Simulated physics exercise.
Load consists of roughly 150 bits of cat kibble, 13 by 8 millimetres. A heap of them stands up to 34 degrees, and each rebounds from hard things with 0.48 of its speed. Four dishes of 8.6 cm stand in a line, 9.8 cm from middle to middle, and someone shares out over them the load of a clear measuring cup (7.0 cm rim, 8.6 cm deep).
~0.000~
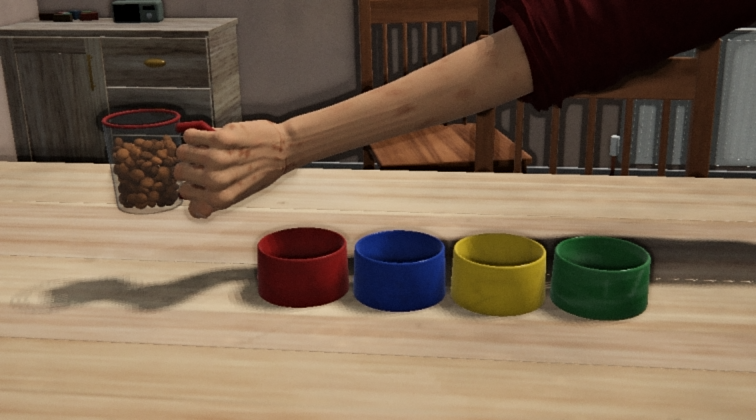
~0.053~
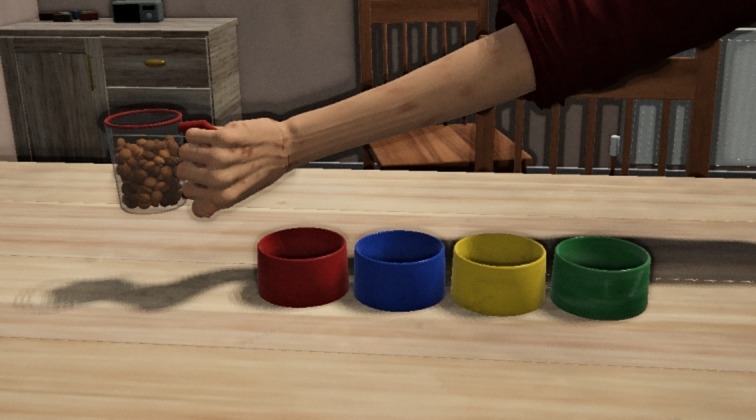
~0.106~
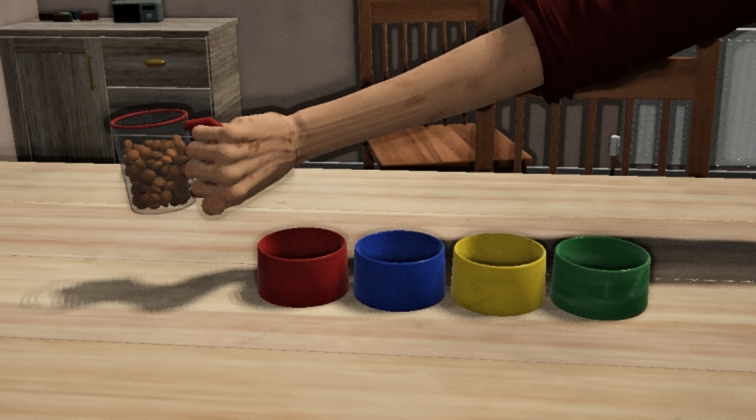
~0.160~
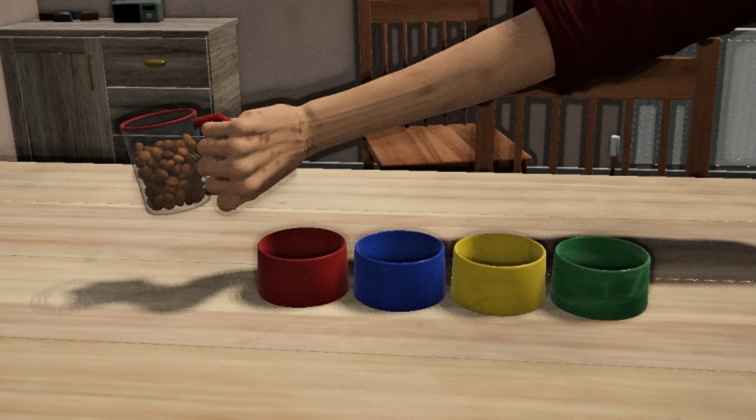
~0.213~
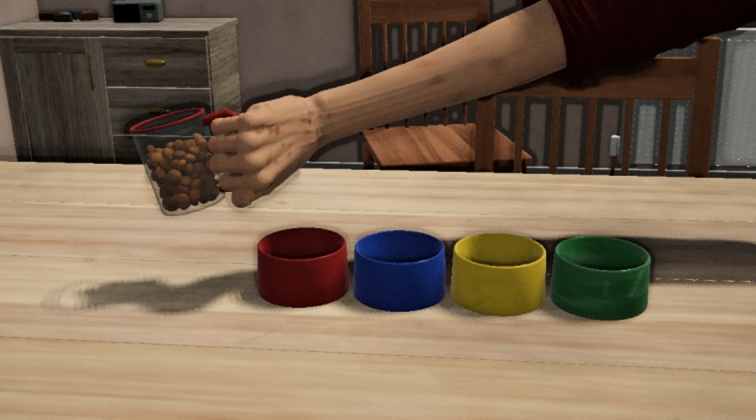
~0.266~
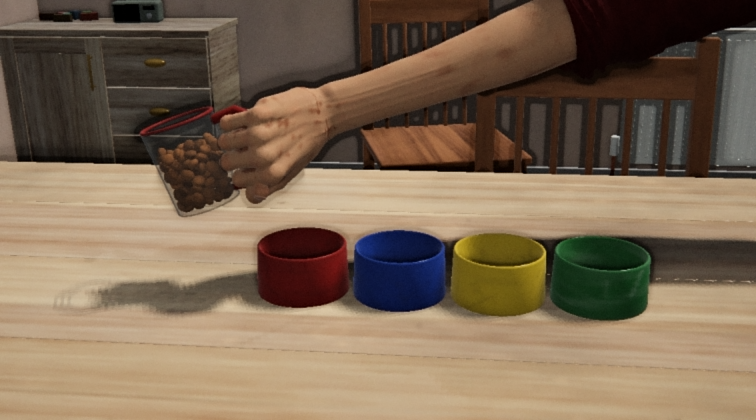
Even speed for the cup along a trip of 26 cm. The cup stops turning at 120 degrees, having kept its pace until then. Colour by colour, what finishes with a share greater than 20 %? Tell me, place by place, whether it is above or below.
Red: Below the mark; blue: Above the mark; green: Below the mark; yellow: Below the mark; counter: Above the mark.
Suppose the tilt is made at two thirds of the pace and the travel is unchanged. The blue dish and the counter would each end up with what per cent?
Blue 60, counter 30.
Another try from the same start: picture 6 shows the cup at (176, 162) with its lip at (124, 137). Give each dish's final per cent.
It'd finish with red at 60, blue at 0, green at 0 and yellow at 0.
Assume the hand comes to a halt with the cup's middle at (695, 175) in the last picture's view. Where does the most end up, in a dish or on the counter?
Yellow.
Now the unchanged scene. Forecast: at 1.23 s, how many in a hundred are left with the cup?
I reckon around 100 per cent.
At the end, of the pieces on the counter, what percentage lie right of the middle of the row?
About 0 percent.
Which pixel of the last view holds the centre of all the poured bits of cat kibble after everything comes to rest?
After settling, the middle sits near (376, 281).
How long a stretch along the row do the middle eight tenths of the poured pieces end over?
Some 11 centimetres.
After 0.84 s, tilt 66 degrees; cup holds 100 %.
After 1.23 s, tilt 98 degrees; cup holds 100 %.
After 1.70 s, tilt 120 degrees; cup holds 25 %, red 5 %, blue 45 %.
At rest (2.5 s), red 10 %, blue 65 %, green 0 %, yellow 0 %, counter 25 %.
